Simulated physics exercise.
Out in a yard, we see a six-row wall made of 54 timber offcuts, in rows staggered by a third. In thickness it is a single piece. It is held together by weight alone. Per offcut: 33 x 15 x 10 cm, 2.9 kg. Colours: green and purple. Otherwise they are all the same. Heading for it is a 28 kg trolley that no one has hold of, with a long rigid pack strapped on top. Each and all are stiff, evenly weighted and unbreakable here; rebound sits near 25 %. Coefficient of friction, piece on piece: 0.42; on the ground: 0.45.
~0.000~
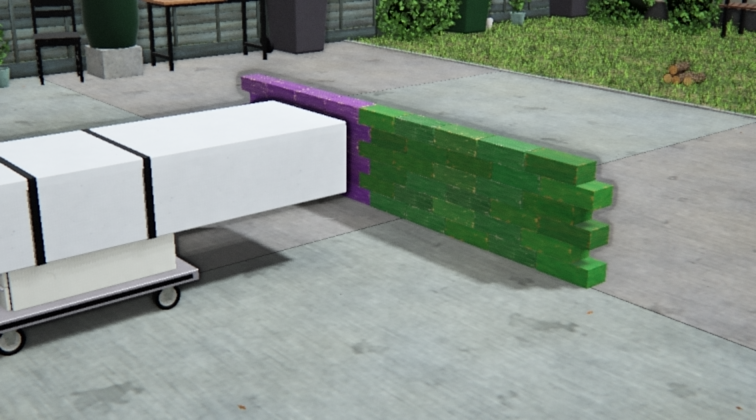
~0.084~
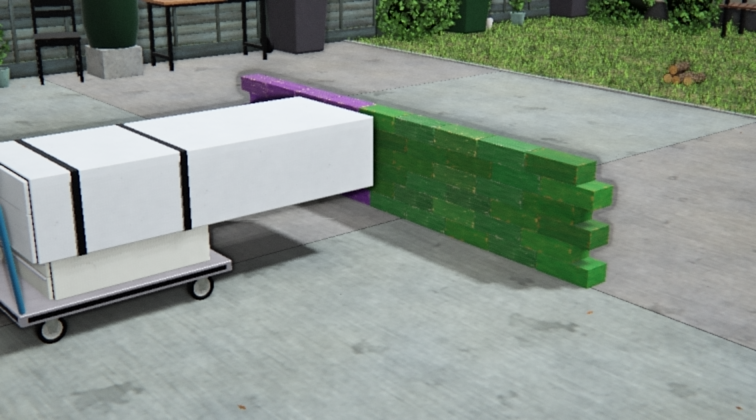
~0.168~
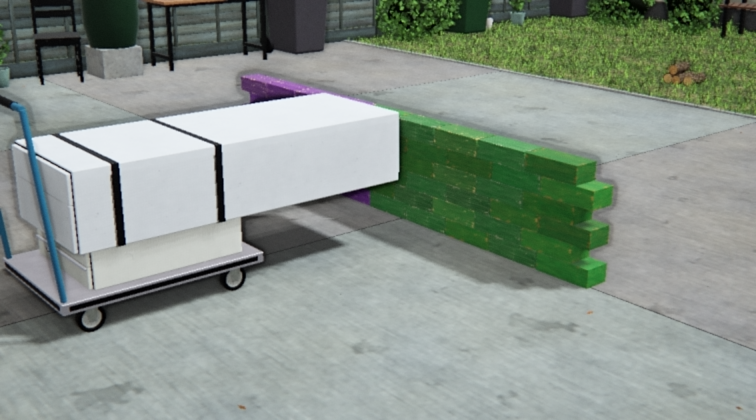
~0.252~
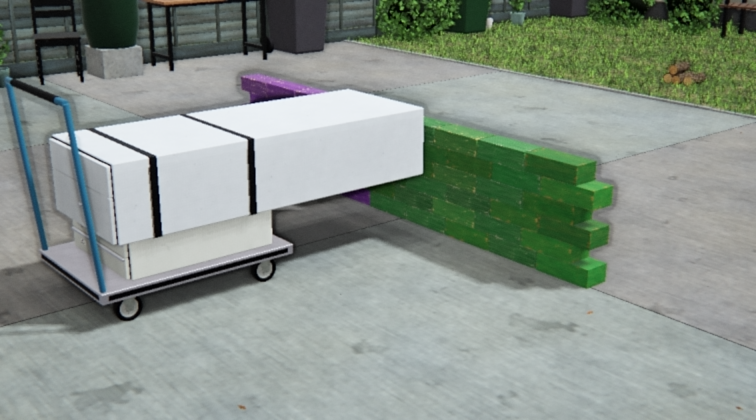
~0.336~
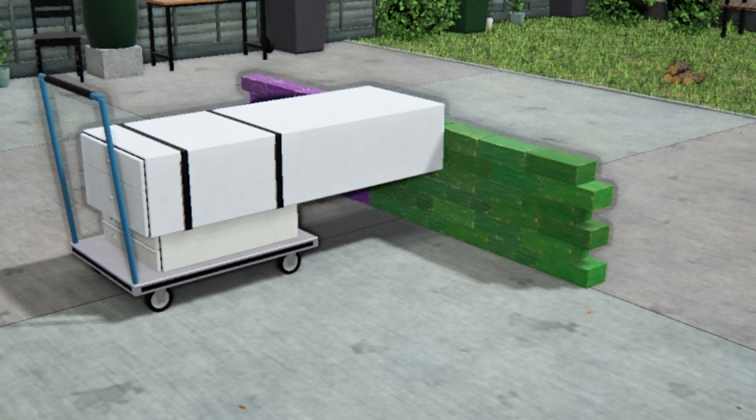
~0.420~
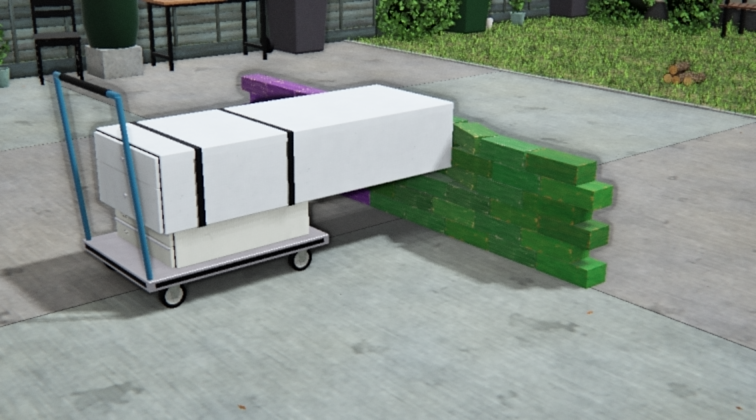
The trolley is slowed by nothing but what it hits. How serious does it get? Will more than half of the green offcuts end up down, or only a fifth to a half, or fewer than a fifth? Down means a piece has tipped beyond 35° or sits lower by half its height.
A fifth to a half of them.
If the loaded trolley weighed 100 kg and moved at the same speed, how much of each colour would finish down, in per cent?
Result: Green 40 and purple 10 in a hundred.
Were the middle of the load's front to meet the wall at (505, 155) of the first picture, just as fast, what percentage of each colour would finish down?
Green 40 %, purple 0 %.
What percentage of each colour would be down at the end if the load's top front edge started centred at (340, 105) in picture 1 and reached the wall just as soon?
Down at the end: Green 40 per cent, purple 10 per cent.
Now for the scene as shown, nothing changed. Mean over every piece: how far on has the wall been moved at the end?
Roughly 15 cm.
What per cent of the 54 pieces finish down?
25%.
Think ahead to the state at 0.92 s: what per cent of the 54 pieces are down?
25 %.
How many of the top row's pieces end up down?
The number comes to 5.
By 0.62 s, load 22 cm past the wall's line, still rolling; 6 of the 30 green offcuts down (6 of 54 in all colours); top green offcut tilted 41°, 16 cm lower.
By 0.92 s, load 40 cm past the wall's line, still rolling; 11 of the 30 green offcuts down (13 of 54 in all colours); top green offcut upside down.
When it is over (1.9 s), load 85 cm past the wall's line, still rolling; 11 of the 30 green offcuts down (13 of 54 in all colours); top green offcut upside down; top purple offcut unmoved. That is 37 per cent. In pixels of the last frame, middles, top green offcut near (454, 160), top purple offcut near (319, 101).
